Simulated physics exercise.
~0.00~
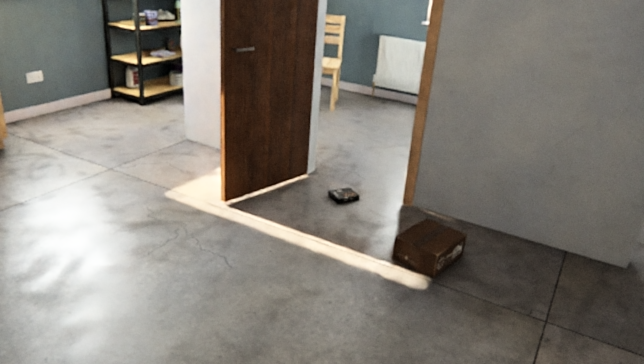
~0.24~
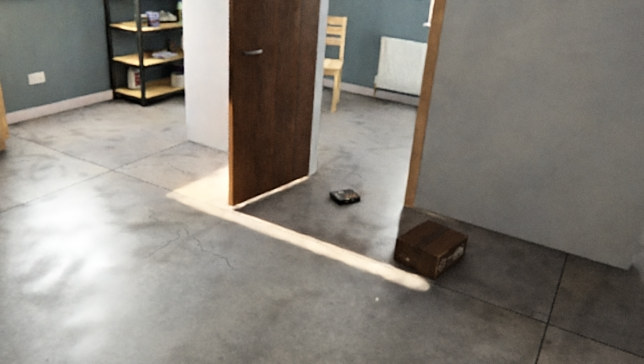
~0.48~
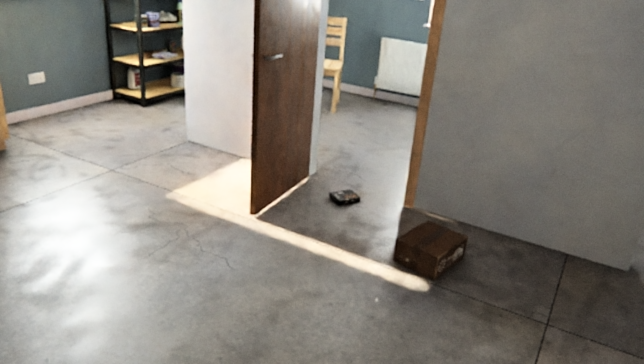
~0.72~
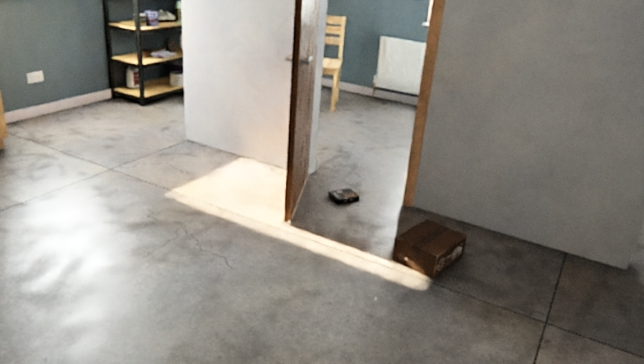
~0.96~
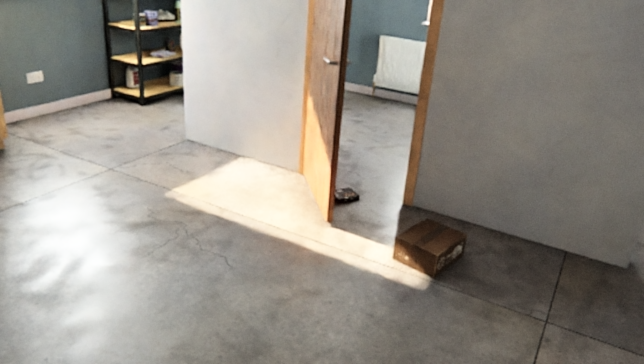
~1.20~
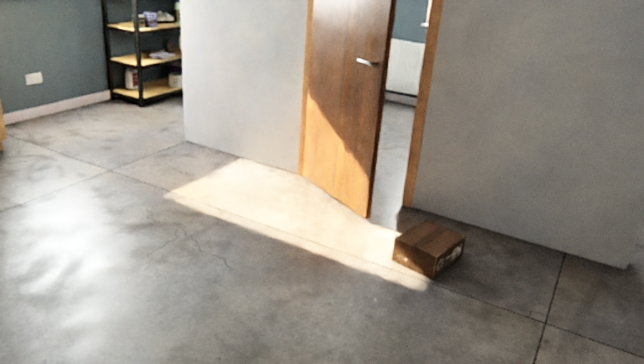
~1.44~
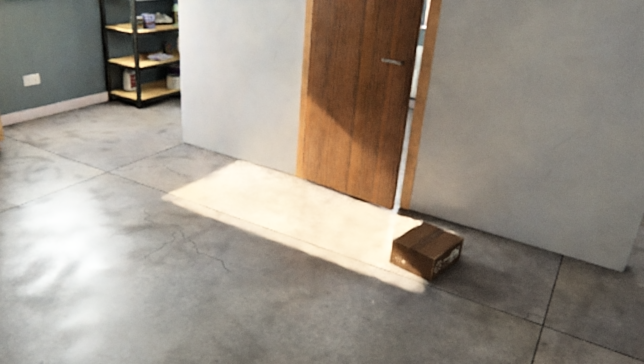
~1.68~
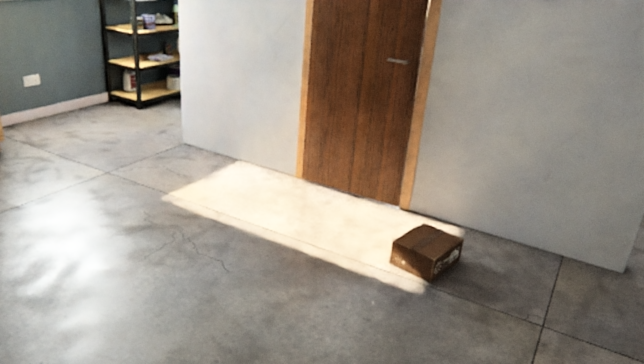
At first, a brown wooden door stands wide open in a pale wall, with a small black packet on the grey concrete floor by the opening and a brown parcel to the right. The door begins to swing toward the right, with nobody in view, and the patch of sunlight on the floor widens. It turns edge-on, then shows its sunlit face as it narrows the gap to the room behind. The packet disappears from view behind it. The door keeps closing past the parcel, which stays put, and ends at rest, fully shut.
